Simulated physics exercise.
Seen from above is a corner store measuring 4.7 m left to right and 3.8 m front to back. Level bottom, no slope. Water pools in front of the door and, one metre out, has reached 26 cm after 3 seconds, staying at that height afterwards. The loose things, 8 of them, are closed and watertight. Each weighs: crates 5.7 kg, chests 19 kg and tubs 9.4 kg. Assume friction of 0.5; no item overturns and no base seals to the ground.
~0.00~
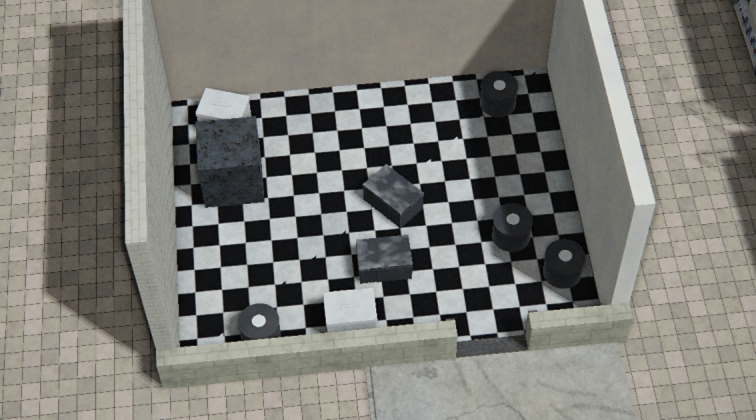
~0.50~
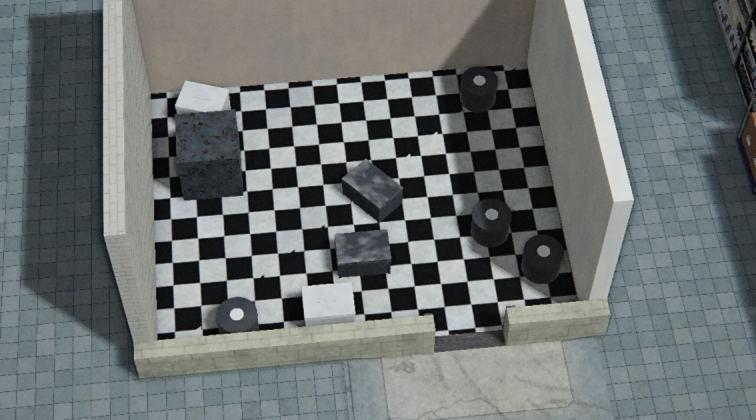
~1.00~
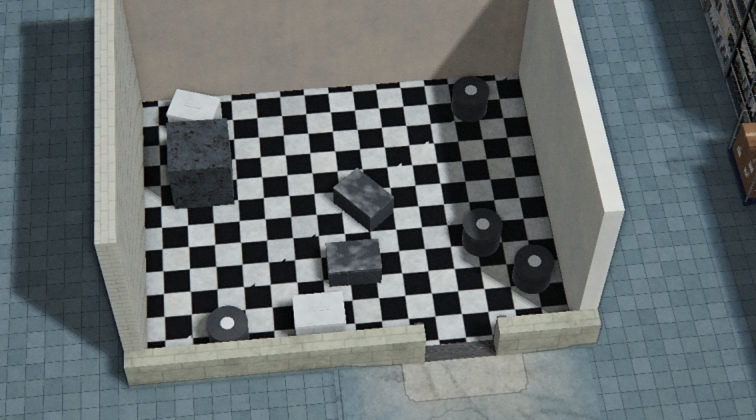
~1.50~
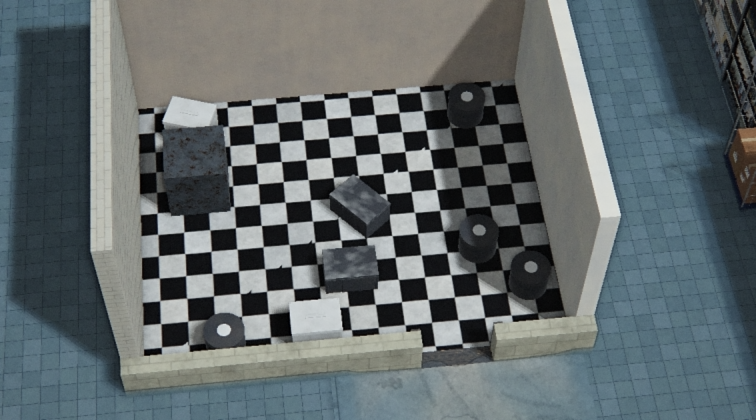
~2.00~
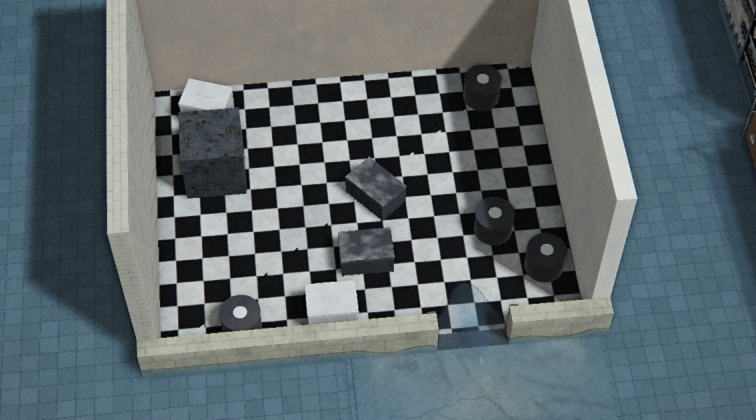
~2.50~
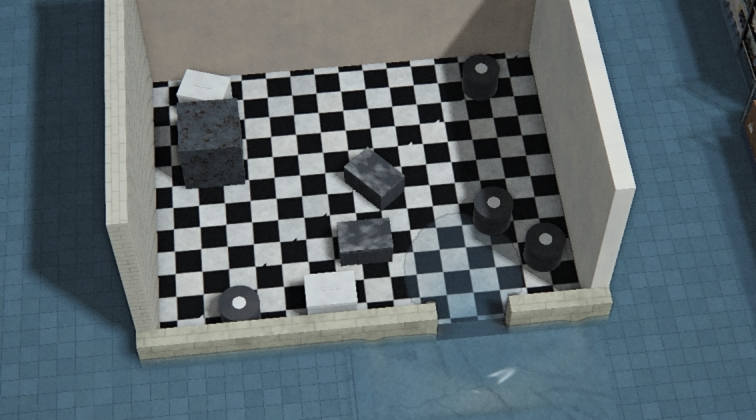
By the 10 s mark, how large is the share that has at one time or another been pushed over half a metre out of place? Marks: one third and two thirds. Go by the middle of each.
Between one and two thirds.
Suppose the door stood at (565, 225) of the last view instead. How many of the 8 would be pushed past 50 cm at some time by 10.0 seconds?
In that case the number is 6.
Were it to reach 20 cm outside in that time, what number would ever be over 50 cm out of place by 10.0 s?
The count would be 4.
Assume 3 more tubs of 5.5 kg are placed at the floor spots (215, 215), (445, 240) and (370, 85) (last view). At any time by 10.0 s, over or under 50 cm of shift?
Note, in order of listing: Stays below the threshold, crosses the threshold, crosses the threshold.
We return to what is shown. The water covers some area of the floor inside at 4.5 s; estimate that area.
Roughly 10.5 m2.
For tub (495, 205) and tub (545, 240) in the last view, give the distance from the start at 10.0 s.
First 200 cm, then 30 cm.
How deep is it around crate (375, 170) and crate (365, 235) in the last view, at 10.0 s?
Roughly 14 and 4 cm.
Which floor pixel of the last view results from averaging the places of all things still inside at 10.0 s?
The centre sits near (312, 185).
After 3.5 s 0 of 8 are over 50 cm from their spots; 0 afloat.
After 4.5 s 3 of 8 are over 50 cm from their spots; 0 afloat.
After 7.0 s 4 of 8 are over 50 cm from their spots; 3 afloat.
After 10.0 s 4 of 8 are over 50 cm from their spots, and 4 have been at some point; 6 afloat.
